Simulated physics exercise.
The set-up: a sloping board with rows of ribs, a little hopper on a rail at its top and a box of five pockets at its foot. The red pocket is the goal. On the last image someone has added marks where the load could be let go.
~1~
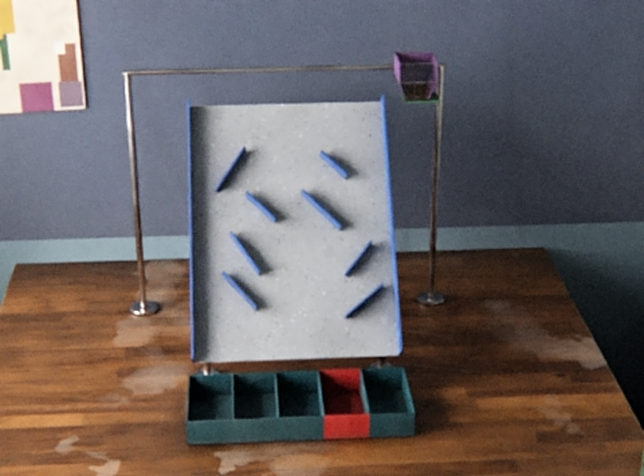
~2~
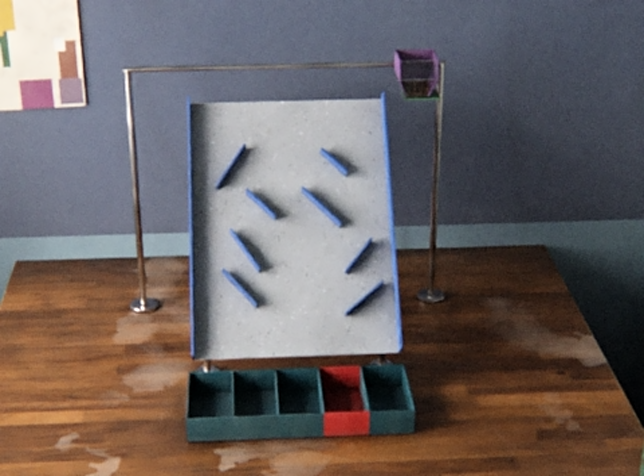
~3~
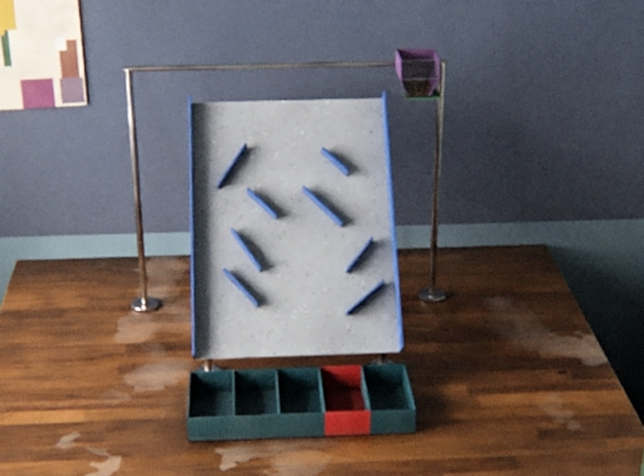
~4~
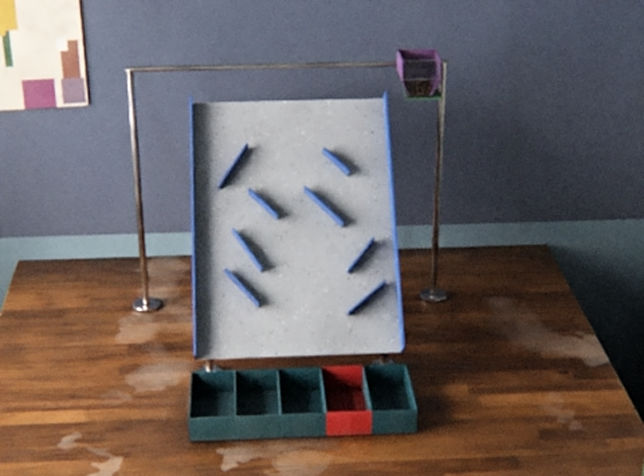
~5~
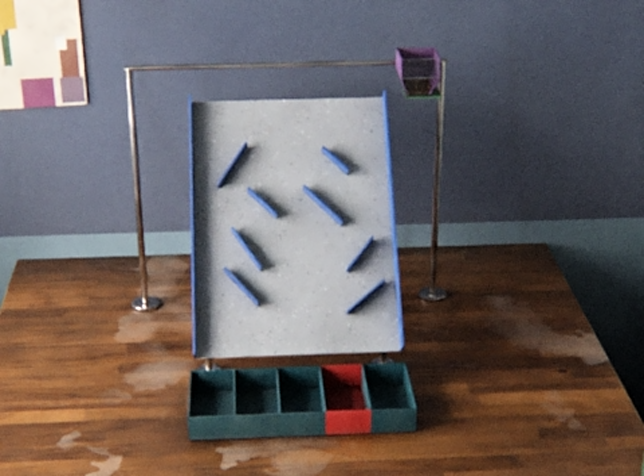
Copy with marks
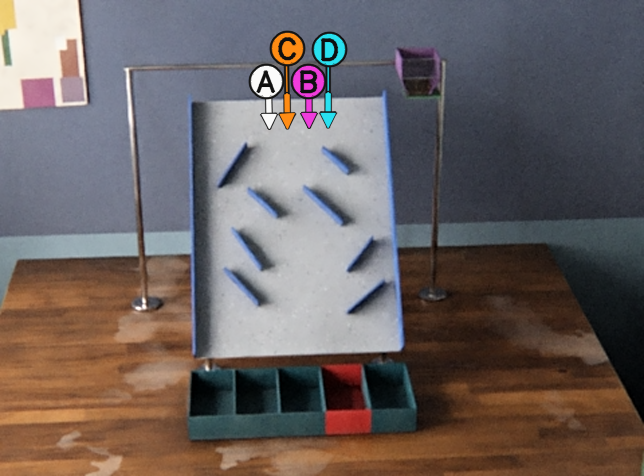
In this clip, a purple hopper sits at the right end of a metal rail above a sloping grey board with blue ribs, while a green box with one red pocket rests at its foot; nothing visibly moves.
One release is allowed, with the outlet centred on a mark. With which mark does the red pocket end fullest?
Best: A.
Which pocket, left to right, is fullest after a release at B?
The third from the left.
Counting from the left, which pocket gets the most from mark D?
The fifth.
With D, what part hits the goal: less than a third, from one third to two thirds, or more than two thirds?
Mark D gives less than a third.
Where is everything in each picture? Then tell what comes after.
Hopper at (416, 92), chocolate balls, door shut, in the first frame.
Ribs (217, 184) to (245, 143), (321, 148) to (347, 171), (247, 189) to (275, 215), in the second frame.
Ribs (303, 186) to (342, 222), (231, 228) to (261, 268), (348, 269) to (373, 237), in the third frame.
Ribs (225, 268) to (259, 303), (349, 312) to (385, 280), in the fourth frame.
Red pocket at (348, 421), number 4 of 5 from the left, in the fifth frame.
On the marked copy, mark A meets the board at (269, 123); mark B meets the board at (309, 122); mark C meets the board at (287, 122); mark D meets the board at (328, 121).
If A is chosen, about half in the red pocket, about a third in other pockets, about a quarter outside the box.
If B is chosen, a small part in the red pocket, about two thirds in other pockets, about a quarter outside the box.
If C is chosen, a small part in the red pocket, about half in other pockets, about a third outside the box.
If D is chosen, a small part in the red pocket, most in other pockets, a small part outside the box.
